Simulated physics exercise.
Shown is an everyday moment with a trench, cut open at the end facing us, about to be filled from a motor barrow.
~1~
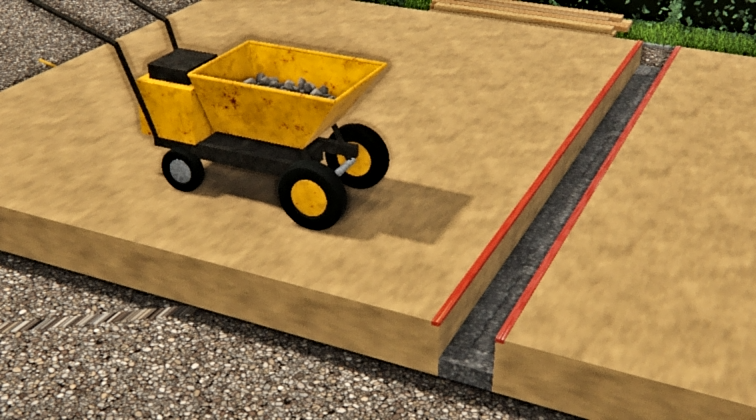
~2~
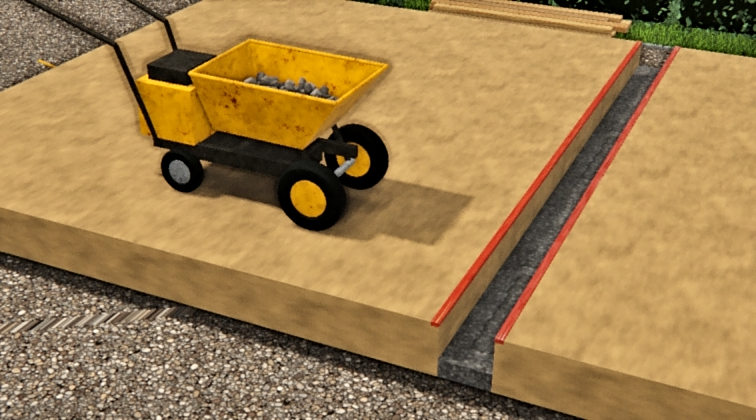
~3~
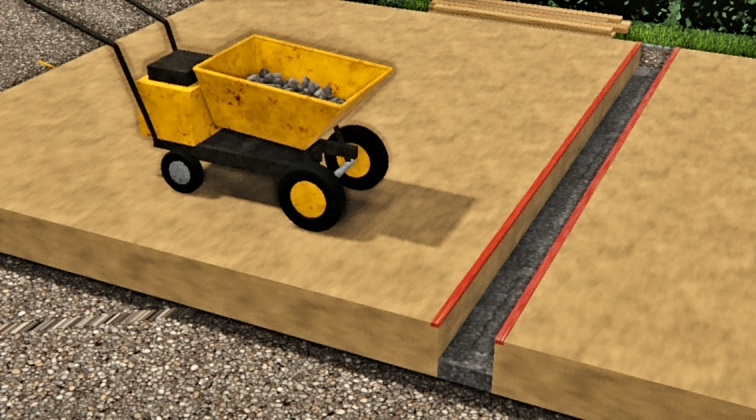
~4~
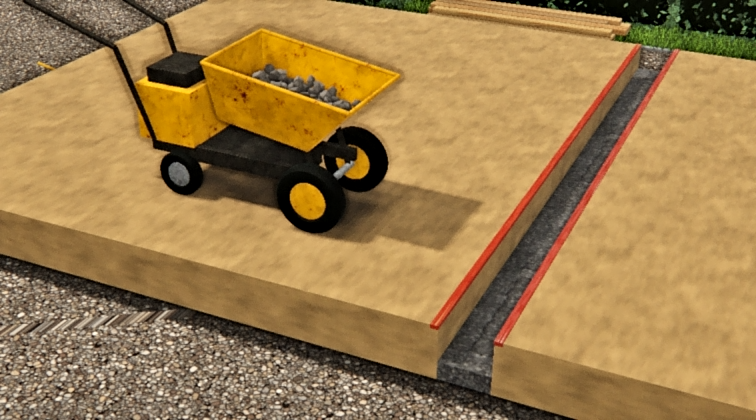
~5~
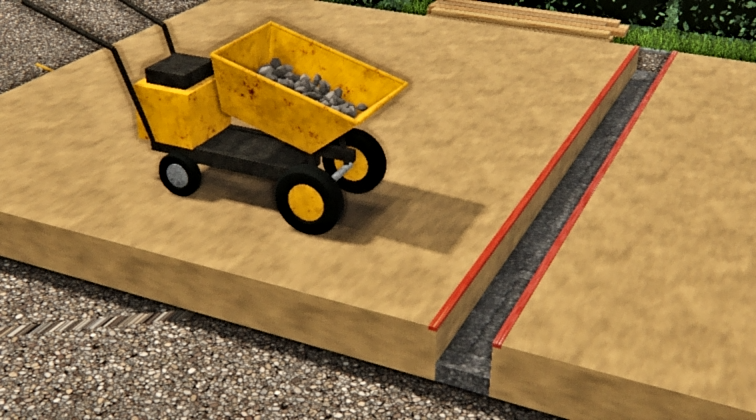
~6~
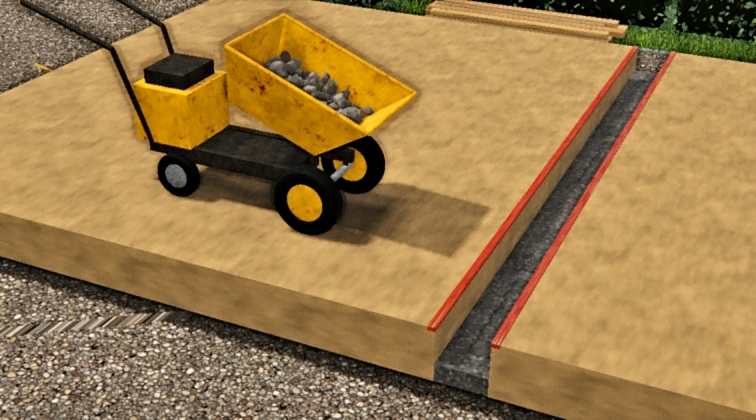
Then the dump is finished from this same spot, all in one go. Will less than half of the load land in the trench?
Yes, the trench gets the smaller share.
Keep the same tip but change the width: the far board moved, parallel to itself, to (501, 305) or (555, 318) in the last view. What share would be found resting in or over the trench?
Roughly 30 per cent, then roughly 30 per cent.
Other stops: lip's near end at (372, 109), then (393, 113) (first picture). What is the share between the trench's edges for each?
Well, you'd get roughly 70 per cent from the first place and roughly 100 per cent from the second.
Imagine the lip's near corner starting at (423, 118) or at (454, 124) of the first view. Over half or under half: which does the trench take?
Note: Stop one, a majority share; stop two, a minority share.
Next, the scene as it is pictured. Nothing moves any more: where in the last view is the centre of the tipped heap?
I'd say the middle ends up at about (472, 239).
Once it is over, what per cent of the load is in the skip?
Roughly 25 per cent of the load.
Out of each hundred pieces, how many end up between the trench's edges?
Around 25 in every hundred pieces.
Shortly afterwards, skip tipped steeply; the whole lot in the skip.
Next, skip tipped right over; the bulk in the skip; near a quarter short of the trench.
Some moments later, skip tipped right over; near a quarter in the skip; near half short of the trench; near a quarter in or heaped over the trench.
In the end, skip tipped right over; near a quarter in the skip; near half short of the trench; near a quarter in or heaped over the trench; none at all beyond it.
